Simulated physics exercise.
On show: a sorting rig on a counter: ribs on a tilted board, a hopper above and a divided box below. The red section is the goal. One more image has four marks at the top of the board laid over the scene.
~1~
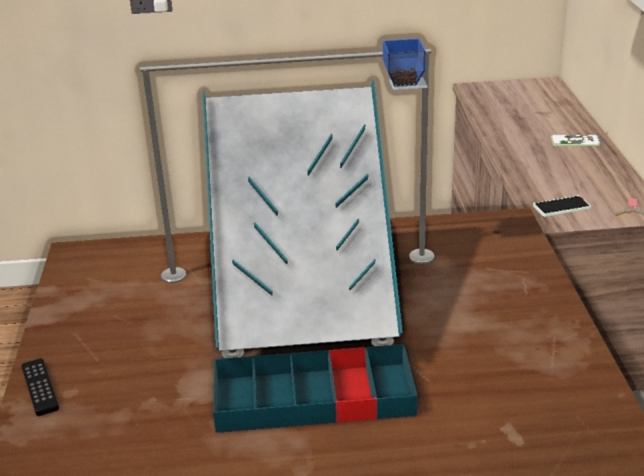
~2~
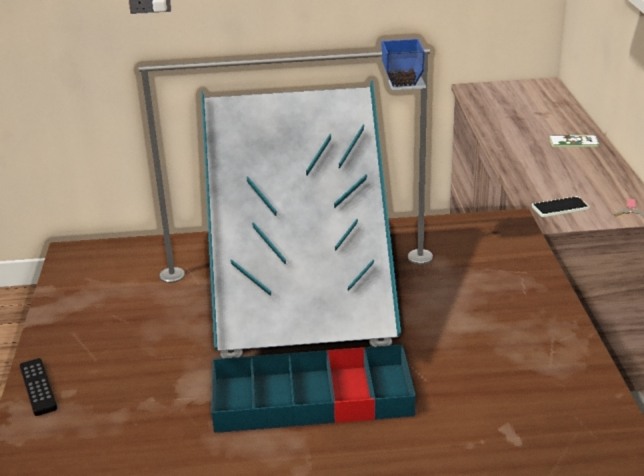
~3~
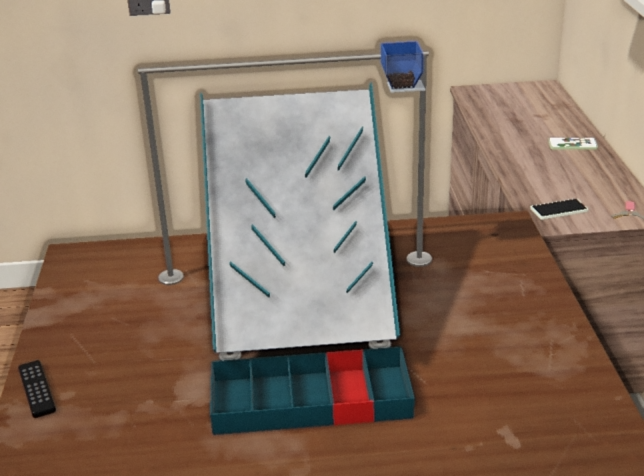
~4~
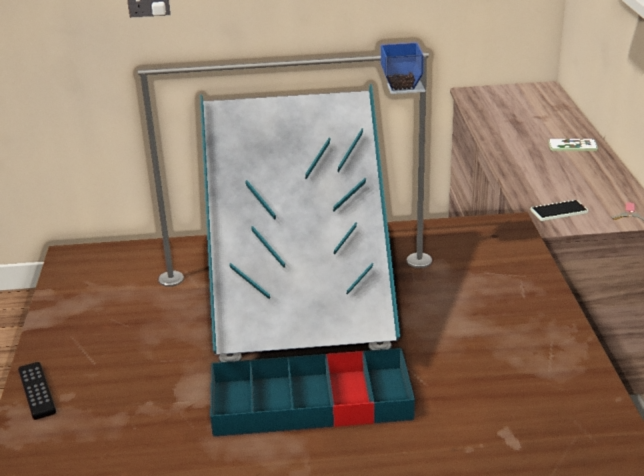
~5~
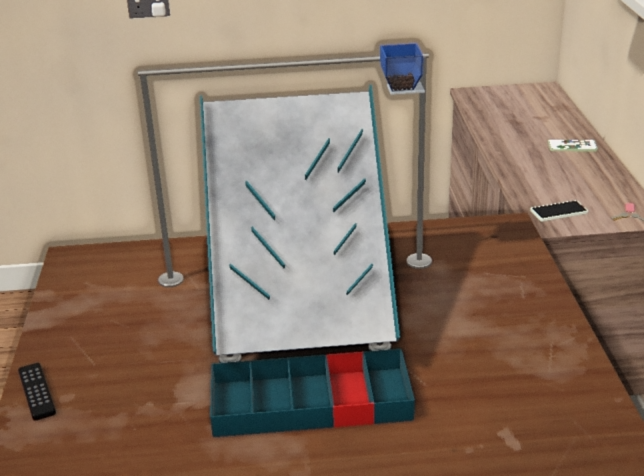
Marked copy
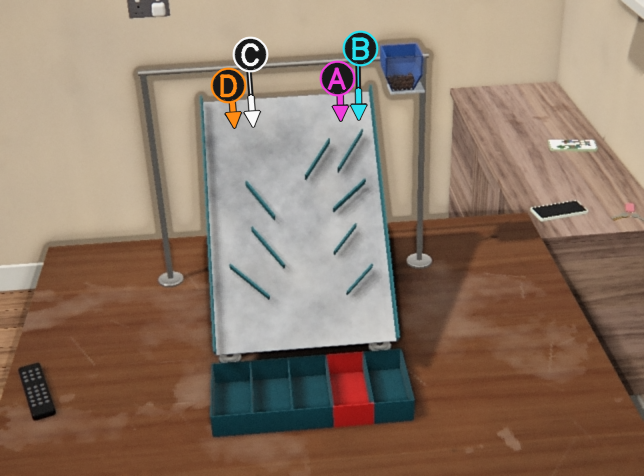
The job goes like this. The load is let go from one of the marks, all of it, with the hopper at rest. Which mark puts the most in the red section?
The answer is mark C.
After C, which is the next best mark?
D.
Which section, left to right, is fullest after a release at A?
The third.
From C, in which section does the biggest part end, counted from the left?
It is the fourth one.
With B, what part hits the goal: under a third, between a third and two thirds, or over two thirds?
Under a third.
On the marked copy, mark A meets the board at (340, 115); mark B meets the board at (358, 114); mark C meets the board at (252, 121); mark D meets the board at (234, 122).
With A, a small share in the red section, close to two thirds in other sections, close to a quarter outside the box.
With B, only a few in the red section, the bulk in other sections, close to a quarter outside the box.
With C, close to half in the red section, close to a third in other sections, a small share outside the box.
With D, close to a quarter in the red section, close to two thirds in other sections, a small share outside the box.
